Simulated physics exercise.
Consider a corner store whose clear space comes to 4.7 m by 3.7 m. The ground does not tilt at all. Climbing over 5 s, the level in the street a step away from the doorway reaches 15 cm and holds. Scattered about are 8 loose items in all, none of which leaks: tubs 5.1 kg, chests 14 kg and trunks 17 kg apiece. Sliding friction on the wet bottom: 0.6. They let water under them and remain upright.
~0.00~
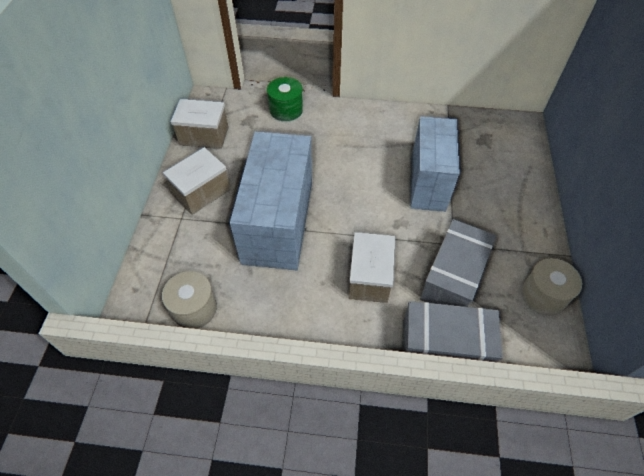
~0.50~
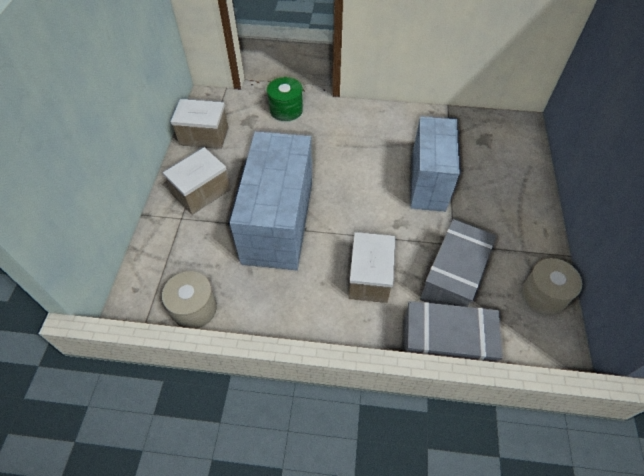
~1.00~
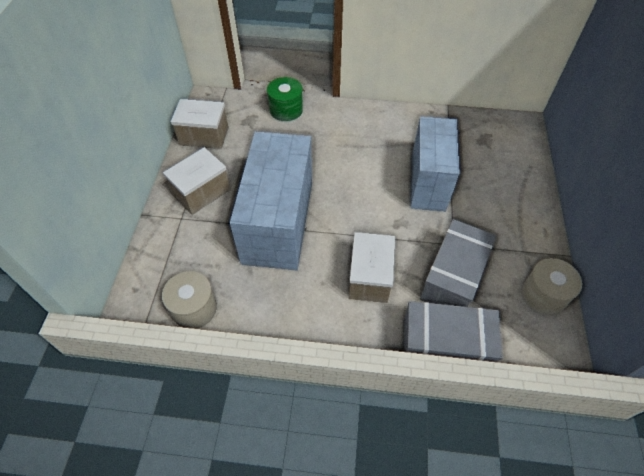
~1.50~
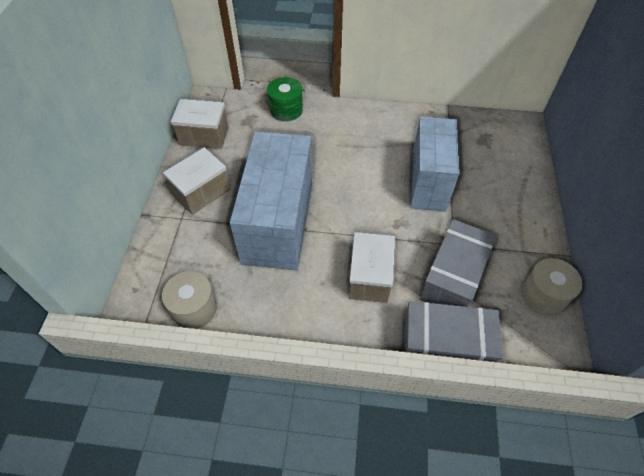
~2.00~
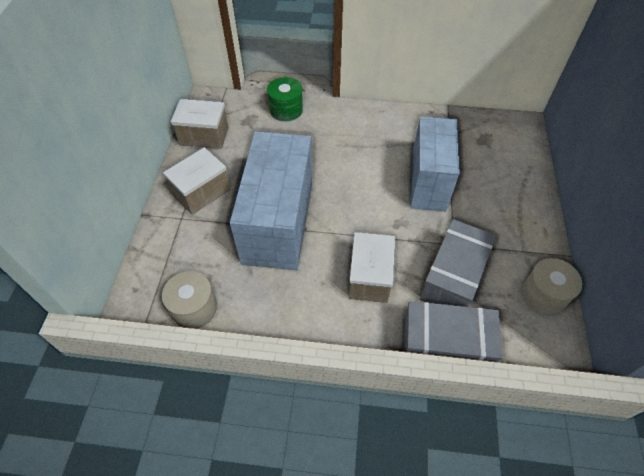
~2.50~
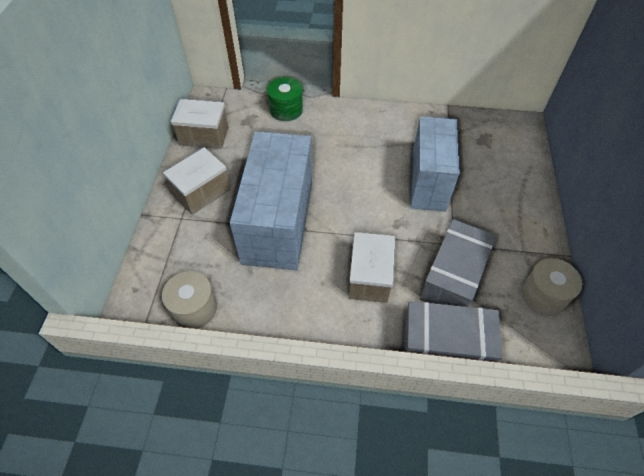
At the start, a green tub, pale-topped boxes, blue blocks, grey trunks and round drums sit in a walled room beside dry-looking black-and-grey tiles. Then a blue-green tint covers the tiles outside, and a bluish sheet creeps gradually forward through the back doorway, while every item stays still.
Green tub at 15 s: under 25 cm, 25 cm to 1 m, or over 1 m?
Goes a long way.
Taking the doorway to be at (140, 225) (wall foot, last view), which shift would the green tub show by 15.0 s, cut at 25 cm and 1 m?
Well, the green tub really gets moving far.
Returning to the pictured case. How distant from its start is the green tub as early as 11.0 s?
It is about 250 cm out of place by then.
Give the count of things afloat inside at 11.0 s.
At that instant the tally stands at 5.
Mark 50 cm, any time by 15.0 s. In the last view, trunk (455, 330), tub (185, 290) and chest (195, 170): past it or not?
Going one by one, I get above, above and above.
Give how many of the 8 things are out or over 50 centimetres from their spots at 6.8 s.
By that time the total stands at 1.
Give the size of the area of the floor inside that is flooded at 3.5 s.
The covered patch comes to about 1.0 m2.
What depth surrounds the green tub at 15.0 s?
3 cm, roughly.
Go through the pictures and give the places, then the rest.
In the first frame, the green tub at (285, 89), on the bottom; water covers 0.0 m2; 0 of 8 have shifted.
In the second frame, the green tub at (285, 89), on the bottom; 0.0 m2 under water; 0 of 8 have shifted.
In the third frame, the green tub at (285, 89) rests on the ground; water covers 0.0 m2; 0 of 8 have shifted.
In the fourth frame, the green tub at (285, 89) rests on the ground; 0.0 m2 under water; 0 of 8 have shifted.
In the fifth frame, the green tub at (285, 89) rests on the ground; water covers 0.0 m2; 0 of 8 have shifted.
In the sixth frame, the green tub at (285, 89), on the bottom; water covers 0.0 m2; 0 of 8 have shifted.
After 3.5 s the green tub is near (284, 95), 0.1 m from its start, aground; 0 afloat.
After 6.8 s the green tub is near (281, 140), 1.0 m from its start, afloat; 1 afloat.
After 11.0 s the green tub is near (391, 216), 2.3 m from its start, afloat; 5 afloat.
After 15.0 s the green tub is near (485, 190), 2.8 m from its start, aground; 7 afloat.
